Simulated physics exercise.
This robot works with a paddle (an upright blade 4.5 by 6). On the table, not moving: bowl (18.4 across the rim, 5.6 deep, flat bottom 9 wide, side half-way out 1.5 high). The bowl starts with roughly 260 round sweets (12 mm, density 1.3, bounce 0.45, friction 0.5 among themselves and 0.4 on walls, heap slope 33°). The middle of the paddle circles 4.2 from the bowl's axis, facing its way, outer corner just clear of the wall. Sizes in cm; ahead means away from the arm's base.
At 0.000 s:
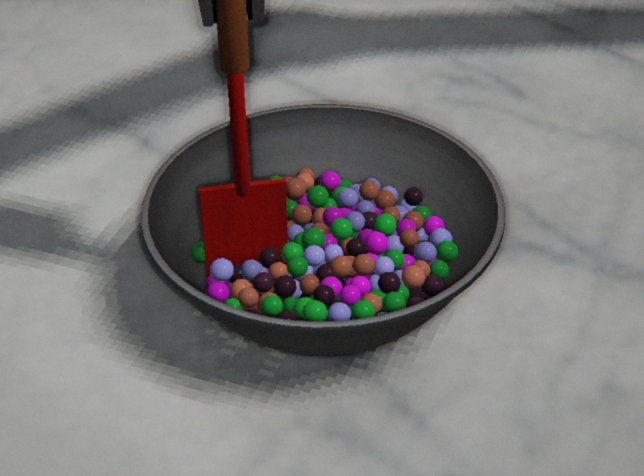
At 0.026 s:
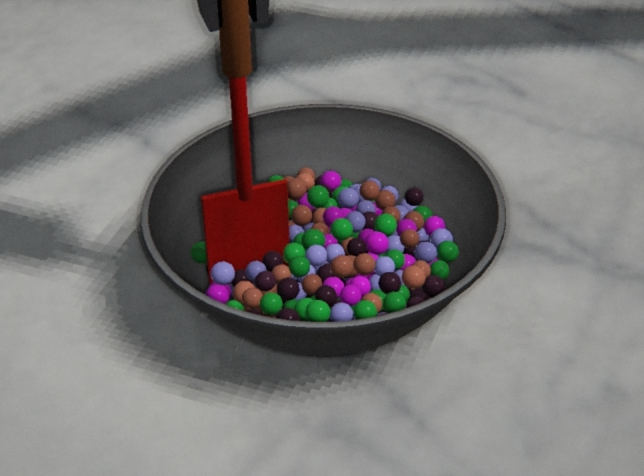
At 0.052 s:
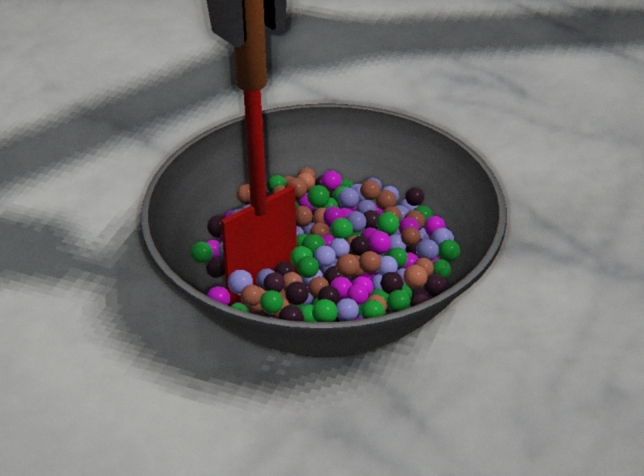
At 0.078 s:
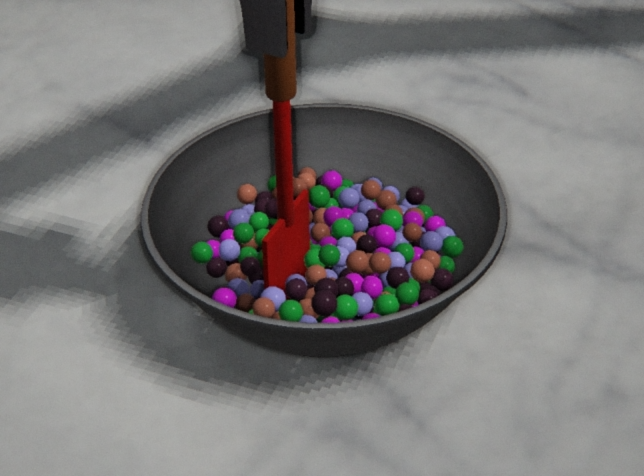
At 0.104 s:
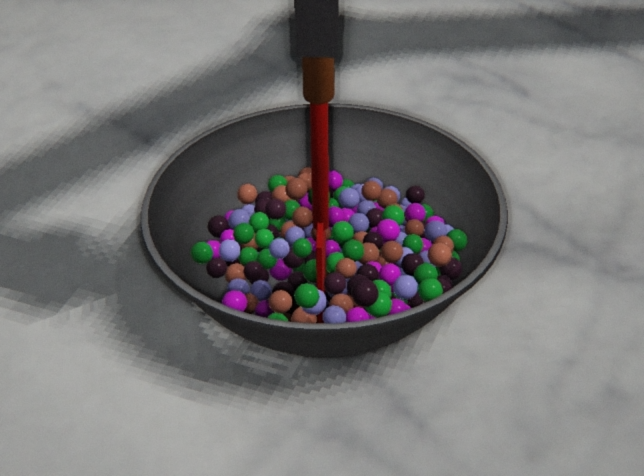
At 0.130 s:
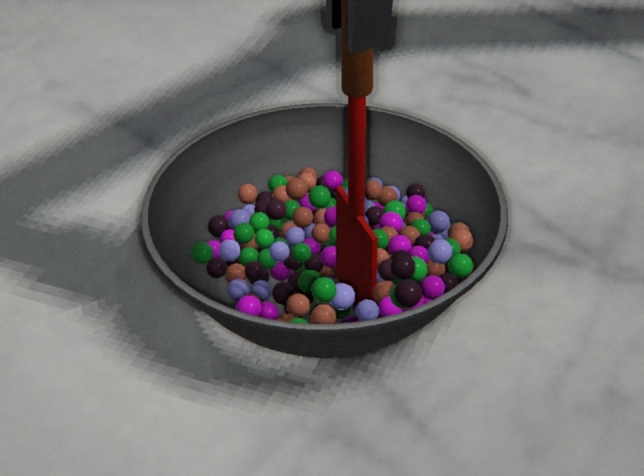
A red paddle held by a robot arm sweeps rightward through colored balls in a bowl.
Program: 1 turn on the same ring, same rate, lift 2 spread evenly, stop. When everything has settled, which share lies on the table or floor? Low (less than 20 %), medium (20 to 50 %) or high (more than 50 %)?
Share on the table or floor: Medium (20 to 50 %).
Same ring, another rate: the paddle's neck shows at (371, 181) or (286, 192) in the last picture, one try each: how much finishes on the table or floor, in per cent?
About 25 and 5 per cent.
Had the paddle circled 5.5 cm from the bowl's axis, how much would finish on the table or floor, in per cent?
Then about 5 per cent.
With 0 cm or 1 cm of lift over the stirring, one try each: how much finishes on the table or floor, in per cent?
About 30 and 35 per cent.
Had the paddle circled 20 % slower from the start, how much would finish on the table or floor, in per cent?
It would be near 15 per cent.
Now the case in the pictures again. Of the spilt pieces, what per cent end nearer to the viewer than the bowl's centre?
Roughly 30 per cent.
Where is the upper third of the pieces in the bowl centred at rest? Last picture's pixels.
At about (287, 253).
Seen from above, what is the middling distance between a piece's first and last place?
About 6 cm.
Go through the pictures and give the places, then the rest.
The first picture shows paddle neck at (241, 161), 0° round; upper third of the load around (330, 243), from x 200 to 445, top at y 175; 261 in the bowl.
The second picture shows paddle neck at (243, 165), 8° round; upper third of the load around (329, 243), from x 200 to 450, top at y 175.
The third picture shows paddle neck at (257, 179), 30° round; upper third of the load around (329, 246), from x 200 to 450, top at y 175.
The fourth picture shows paddle neck at (285, 190), 54° round; upper third of the load around (343, 258), from x 200 to 450, top at y 175.
The fifth picture shows paddle neck at (320, 193), 79° round; upper third of the load around (365, 263), from x 200 to 455, top at y 175.
The sixth picture shows paddle neck at (356, 187), 103° round; upper third of the load around (393, 258), from x 200 to 460, top at y 175; 260 in the bowl, 1 in flight or on the tool.
After 0.23 s, 198° round, highest piece 10 above the table; 241 in the bowl, 1 on the table or floor, 19 in flight or on the tool.
After 0.33 s, 294° round, highest piece 9 above the table; 212 in the bowl, 15 on the table or floor, 34 in flight or on the tool.
After 0.58 s, 0° round, highest piece 4 above the table; 187 in the bowl, 74 on the table or floor.
After 1.28 s, 0° round, highest piece 4 above the table; 187 in the bowl, 74 on the table or floor.
At rest, 187 in the bowl, 74 on the table or floor. That is 28 % on the table or floor.
